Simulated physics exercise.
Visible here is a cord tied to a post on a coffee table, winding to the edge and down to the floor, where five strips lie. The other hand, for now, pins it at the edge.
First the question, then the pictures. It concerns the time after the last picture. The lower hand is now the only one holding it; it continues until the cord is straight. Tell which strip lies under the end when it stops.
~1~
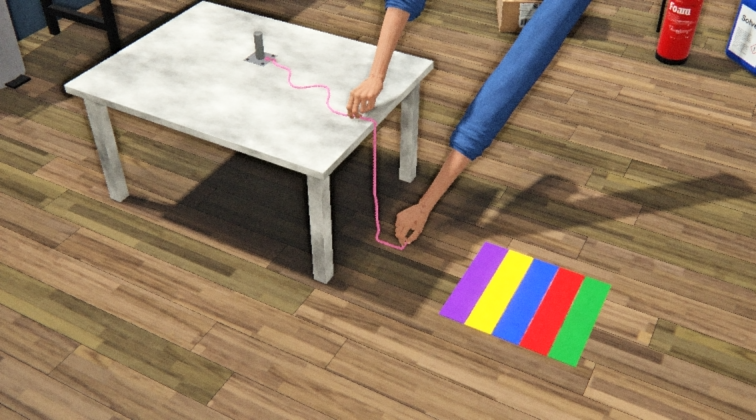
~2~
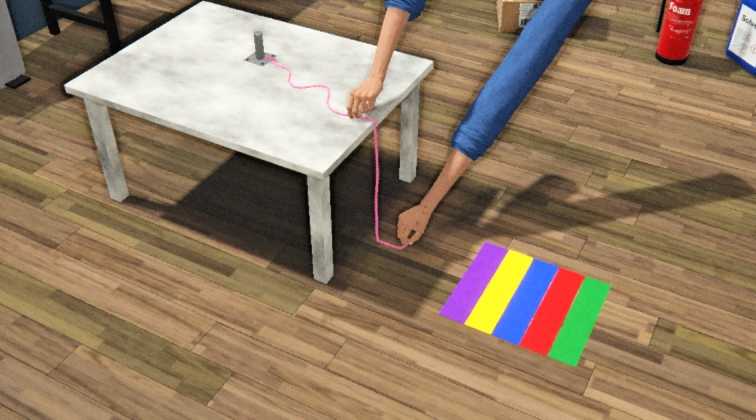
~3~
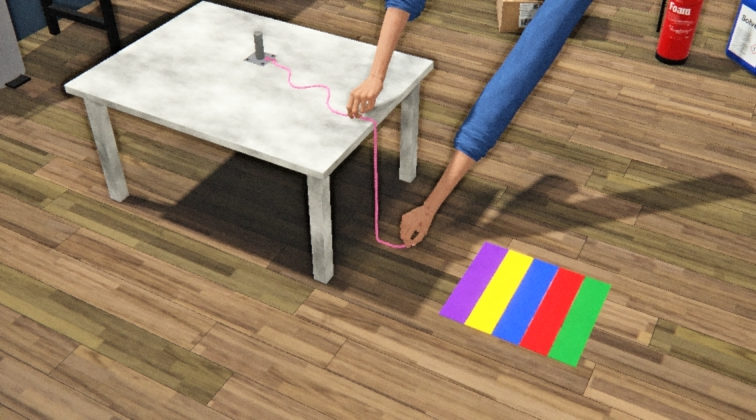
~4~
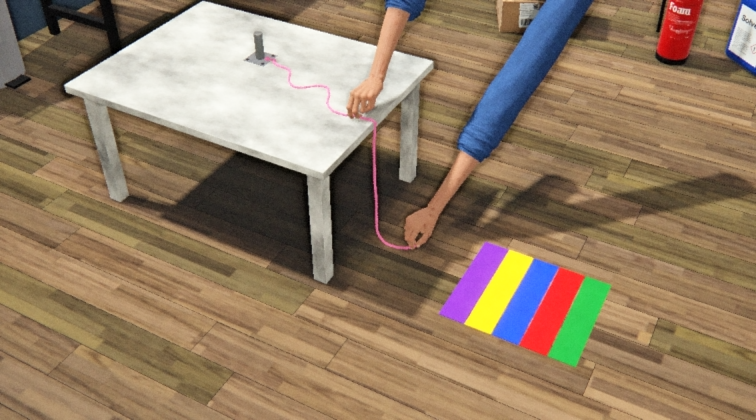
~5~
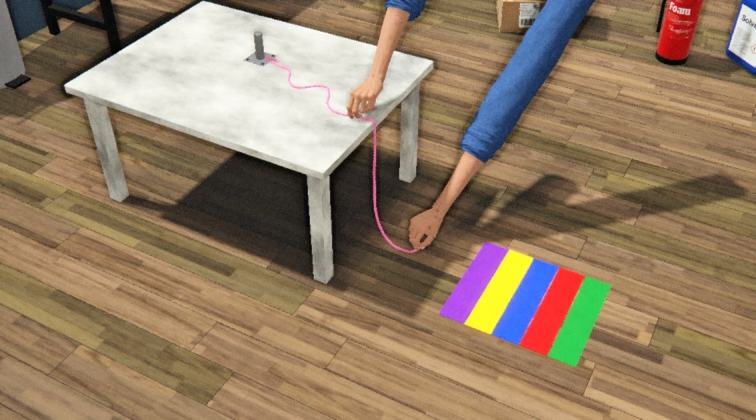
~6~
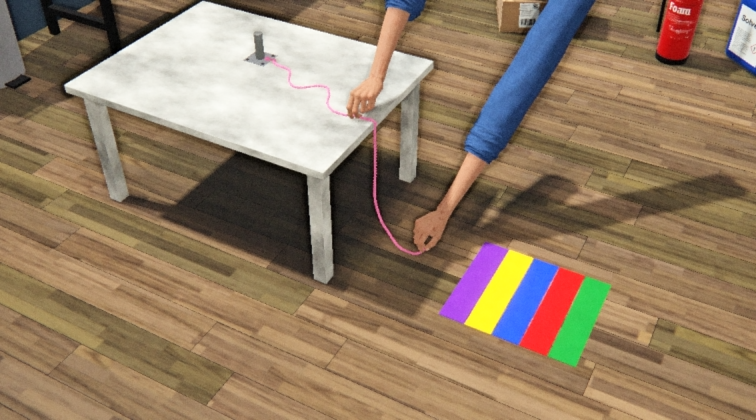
The blue strip.
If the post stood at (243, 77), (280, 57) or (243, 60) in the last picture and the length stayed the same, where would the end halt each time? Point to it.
Try by try: (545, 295), (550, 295) and (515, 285).
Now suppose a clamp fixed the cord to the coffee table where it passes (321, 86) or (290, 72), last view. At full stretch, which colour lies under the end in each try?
Observed strip, first: Yellow; second: Blue.
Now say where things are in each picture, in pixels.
The first picture shows end (406, 243); purple (460, 305); yellow (486, 314); blue (513, 325); red (541, 335); green (569, 346).
The second picture shows end (408, 243); cord through (282, 67) (307, 87) (331, 109) (375, 133) (377, 183) (377, 230).
The third picture shows end (411, 244).
The fourth picture shows end (415, 246); cord through (282, 67) (307, 87) (331, 109) (375, 133) (375, 182) (377, 230).
The fifth picture shows end (419, 248).
The sixth picture shows end (424, 249); cord through (282, 67) (307, 87) (331, 109) (375, 133) (375, 182) (388, 231).
Soon after, end near (486, 272); over purple.
After that, end near (517, 282); over yellow.
At the stop, end near (534, 289); over blue. It gets as far as the blue strip.
